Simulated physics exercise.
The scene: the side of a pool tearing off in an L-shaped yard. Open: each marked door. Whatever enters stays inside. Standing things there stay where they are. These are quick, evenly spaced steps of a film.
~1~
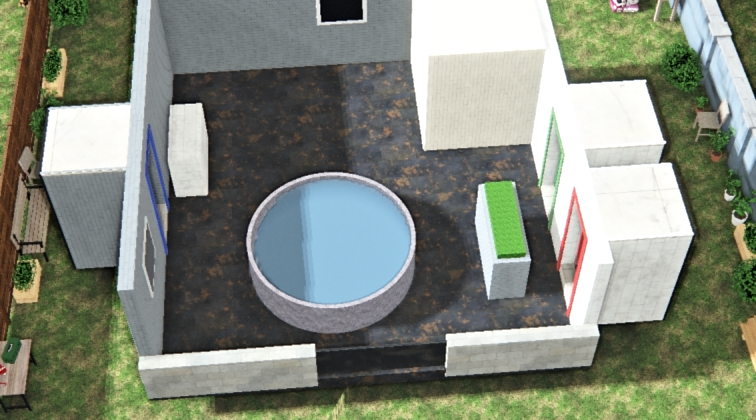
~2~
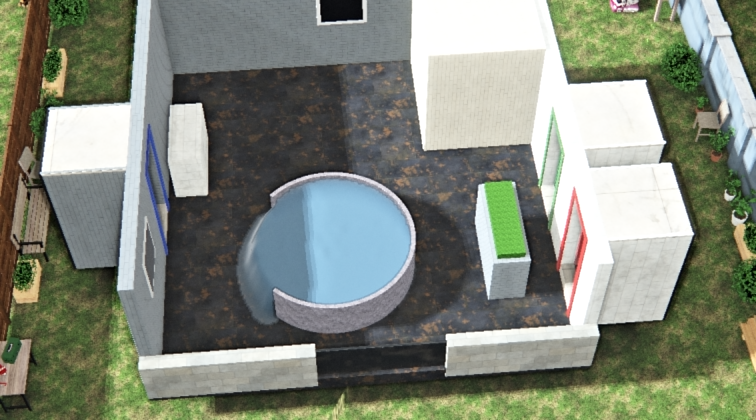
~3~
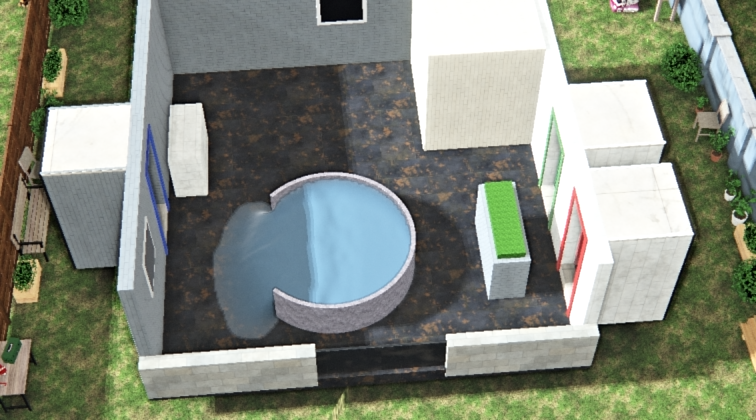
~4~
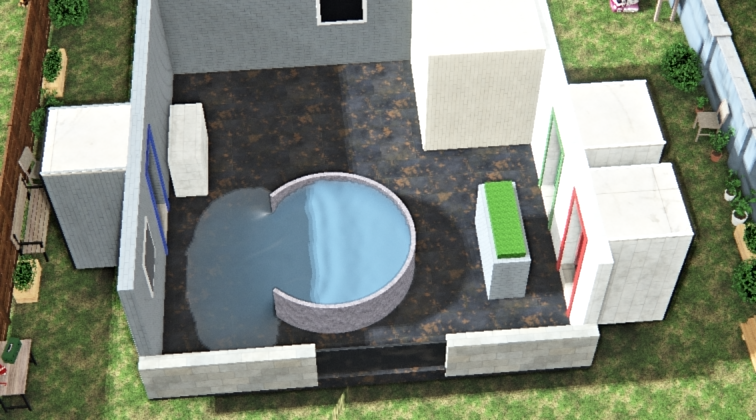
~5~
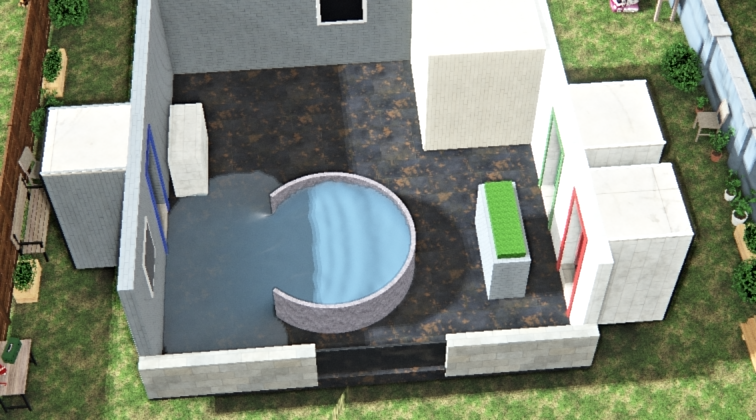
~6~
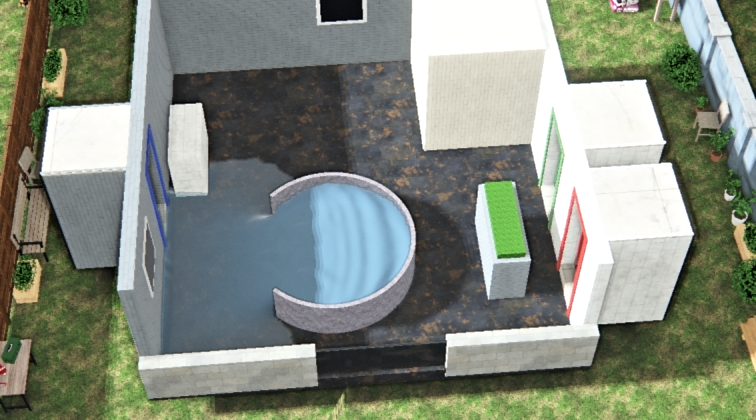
In a walled yard with a dark stone floor, the left side of a round pool tore open, and water poured out and spread across the floor to the left wall and a white block.
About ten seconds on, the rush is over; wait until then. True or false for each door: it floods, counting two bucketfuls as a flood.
Green door - false; red door - false; blue door - true.
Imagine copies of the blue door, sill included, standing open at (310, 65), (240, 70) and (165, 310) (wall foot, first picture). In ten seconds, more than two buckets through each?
Stays within it; stays within it; exceeds it.
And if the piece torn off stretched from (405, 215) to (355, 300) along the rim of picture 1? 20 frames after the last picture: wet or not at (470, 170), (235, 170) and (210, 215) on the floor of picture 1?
Going through them, the first would be submerged, the next still bare and the last still bare.
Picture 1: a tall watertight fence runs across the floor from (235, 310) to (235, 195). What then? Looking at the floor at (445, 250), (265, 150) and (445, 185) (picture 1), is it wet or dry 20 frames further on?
Lab note - spot 1 parched, spot 2 inundated, spot 3 parched.
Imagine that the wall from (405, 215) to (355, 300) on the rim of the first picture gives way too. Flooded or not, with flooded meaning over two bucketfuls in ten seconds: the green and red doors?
Result - green door: Clears the line; red door: Clears the line.
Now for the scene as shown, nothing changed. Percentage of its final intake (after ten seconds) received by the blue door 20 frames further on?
Roughly 95 per cent.
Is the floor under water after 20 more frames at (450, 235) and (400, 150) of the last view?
Lab note, in the order given: Unwetted; unwetted.
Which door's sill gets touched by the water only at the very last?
Door: The green door.
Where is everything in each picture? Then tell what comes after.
The first picture shows still water in the round pool at (331, 240).
In the second picture, water pours out at (253, 259) and has run to a hidden place.
In the third picture, the front is at (257, 205), out from the gap at (254, 262).
In the fourth picture, the front is at (245, 191), out from the gap at (254, 263).
In the fifth picture, the front is at (216, 181), out from the gap at (254, 264).
In the sixth picture, the front is at (210, 165), out from the gap at (254, 264).
A moment on, water covers 25 % of the floor; the green door not reached, the red door not reached, the blue door over two buckets in.
Next, water covers 35 % of the floor; the green door not reached, the red door not reached, the blue door far over two buckets in.
Then, water covers 65 % of the floor; the green door not reached, the red door not reached, the blue door far over two buckets in.
Later, water covers 95 % of the floor; the green door wet at the sill, nothing in, the red door under two buckets in, the blue door far over two buckets in.
In the end, water covers 100 % of the floor; the green door wet at the sill, nothing in, the red door under two buckets in, the blue door far over two buckets in.
